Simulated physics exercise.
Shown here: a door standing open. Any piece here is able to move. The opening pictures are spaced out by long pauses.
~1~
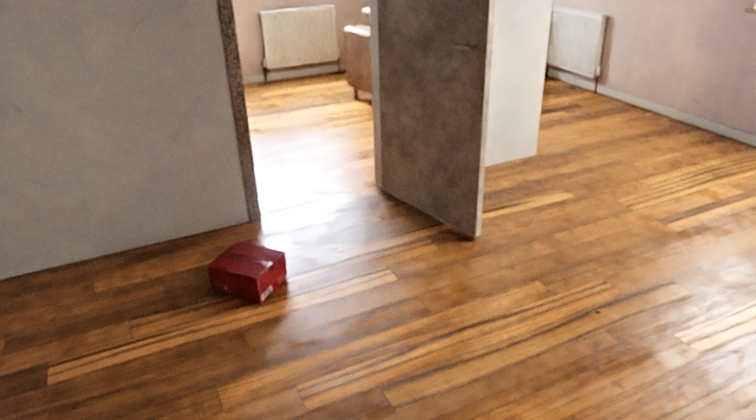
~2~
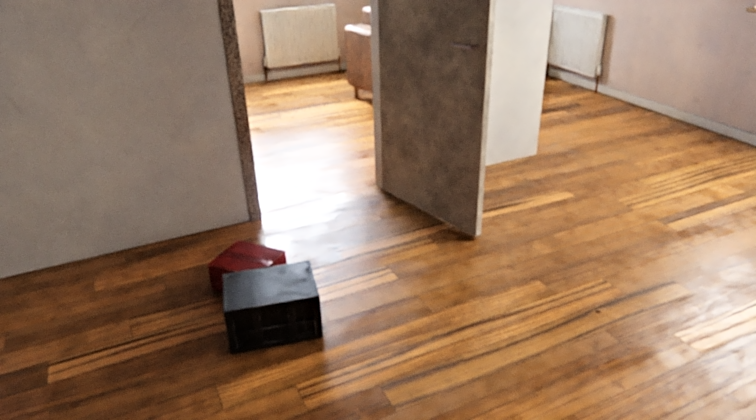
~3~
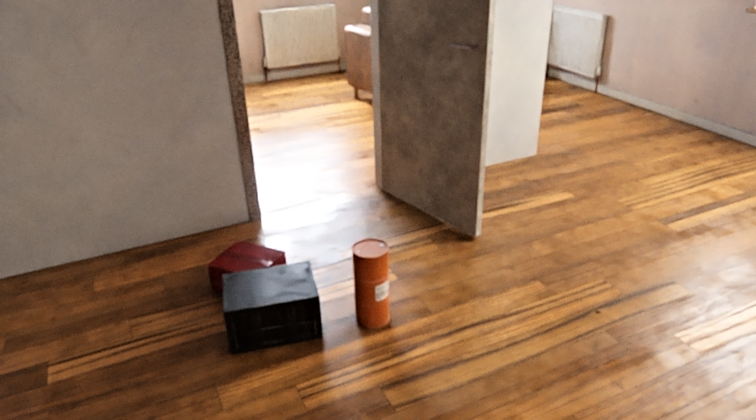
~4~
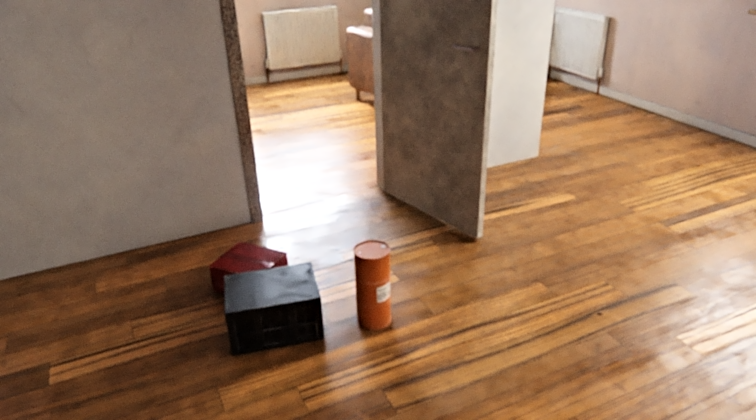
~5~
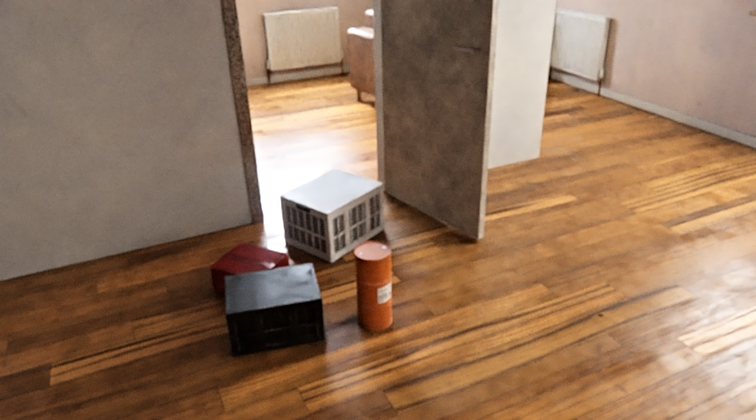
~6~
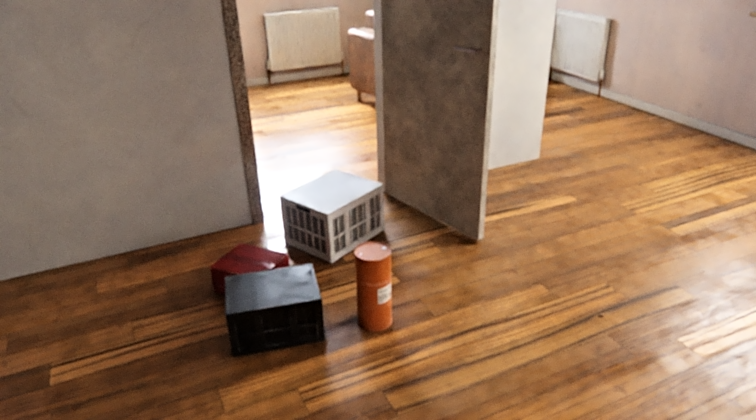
A door stood wide open and still while a black crate appeared in front of a small red box, then an orange canister to the right, and lastly a white chest behind them.
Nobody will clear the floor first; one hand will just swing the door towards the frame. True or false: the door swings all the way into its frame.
False.
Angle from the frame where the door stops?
The door ends up some 65° open.
Then, 0.50 s on from there, door at 94°.
Then, 0.80 s on from there, door at 83°.
Then, 1.10 s on from there, door at 70°.
In the end, door at 64°; all 4 unmoved. At the end, from the last picture's camera, white chest near (332, 213).
